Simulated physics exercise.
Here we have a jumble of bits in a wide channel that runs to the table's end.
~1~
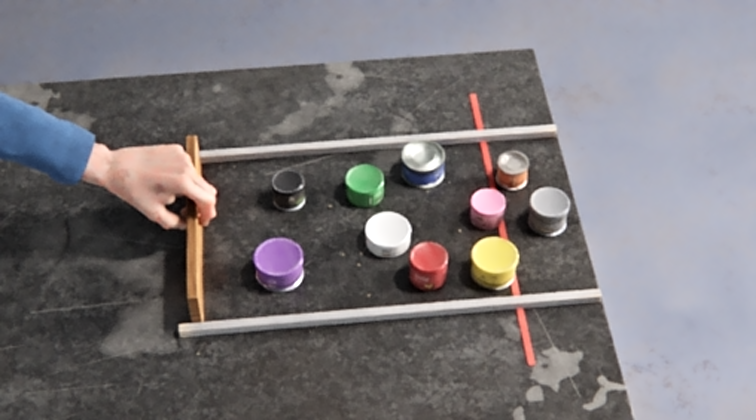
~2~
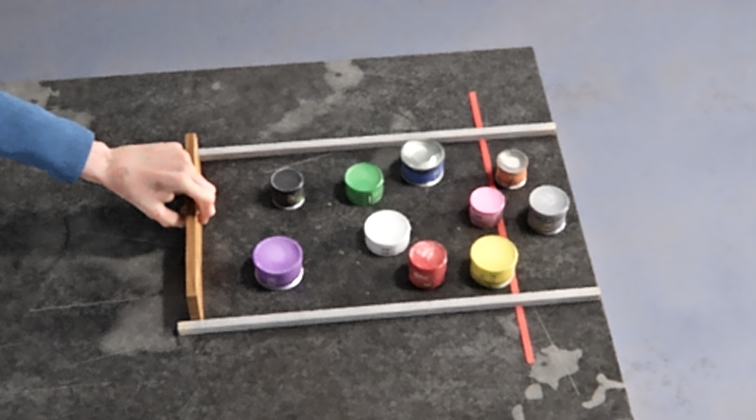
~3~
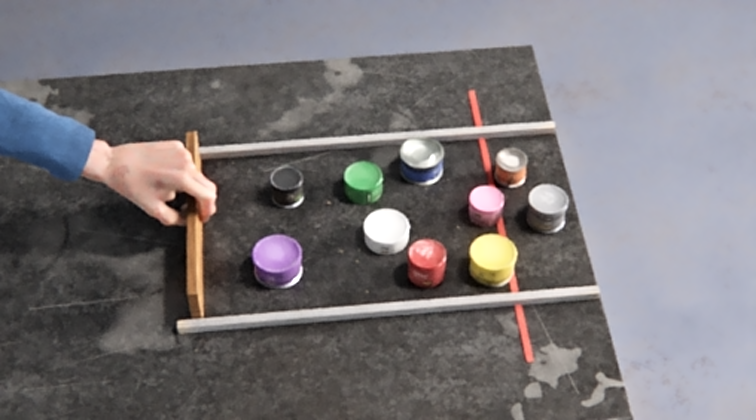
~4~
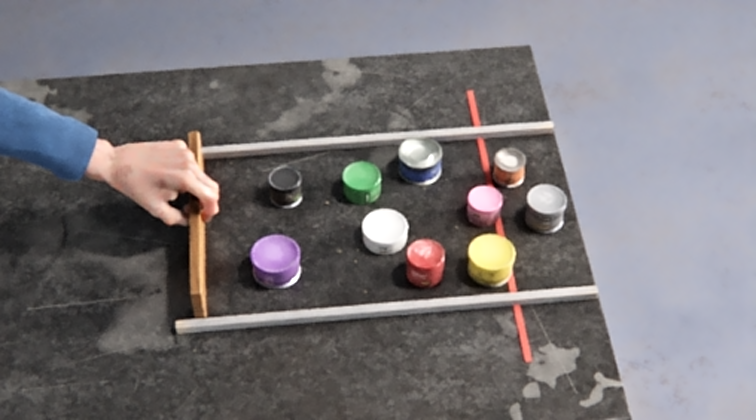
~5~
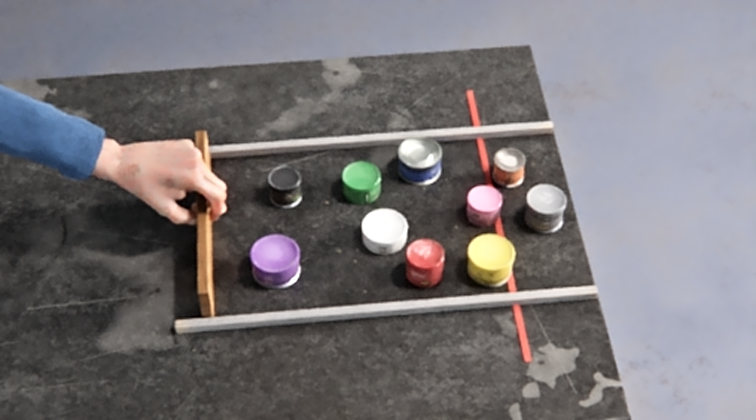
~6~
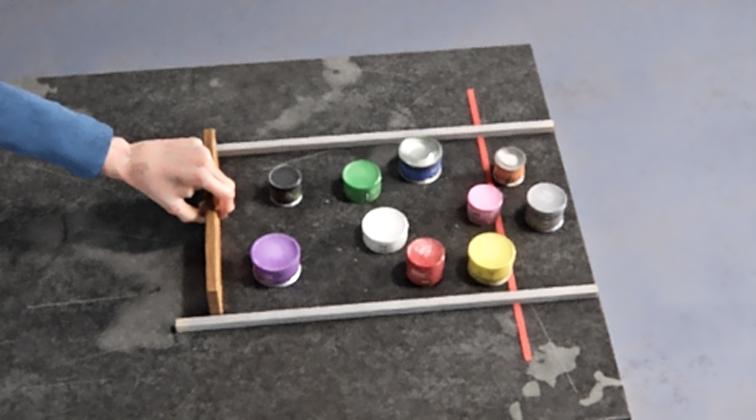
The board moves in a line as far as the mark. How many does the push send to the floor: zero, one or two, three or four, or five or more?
In the end the number that fall off is one or two.
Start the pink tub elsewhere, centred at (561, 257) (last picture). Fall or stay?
It falls.
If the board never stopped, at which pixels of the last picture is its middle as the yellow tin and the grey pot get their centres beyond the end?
At (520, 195) for the yellow tin; at (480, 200) for the grey pot.
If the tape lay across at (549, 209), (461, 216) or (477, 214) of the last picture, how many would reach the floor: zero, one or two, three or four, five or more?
One after another: At least five; no fall at all; no fall at all.
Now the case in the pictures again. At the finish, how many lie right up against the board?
That makes 5.
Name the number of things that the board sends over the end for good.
In all, 1 of them.
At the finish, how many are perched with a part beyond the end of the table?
That would be 0.
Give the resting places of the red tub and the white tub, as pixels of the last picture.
About (530, 271), and the other about (518, 207).
A little later, none off yet; grey pot at rest near (545, 208); orange pot at rest near (509, 167); pink tub at rest near (484, 206).
When it is over, the number that fall off is one or two; down, grey pot.
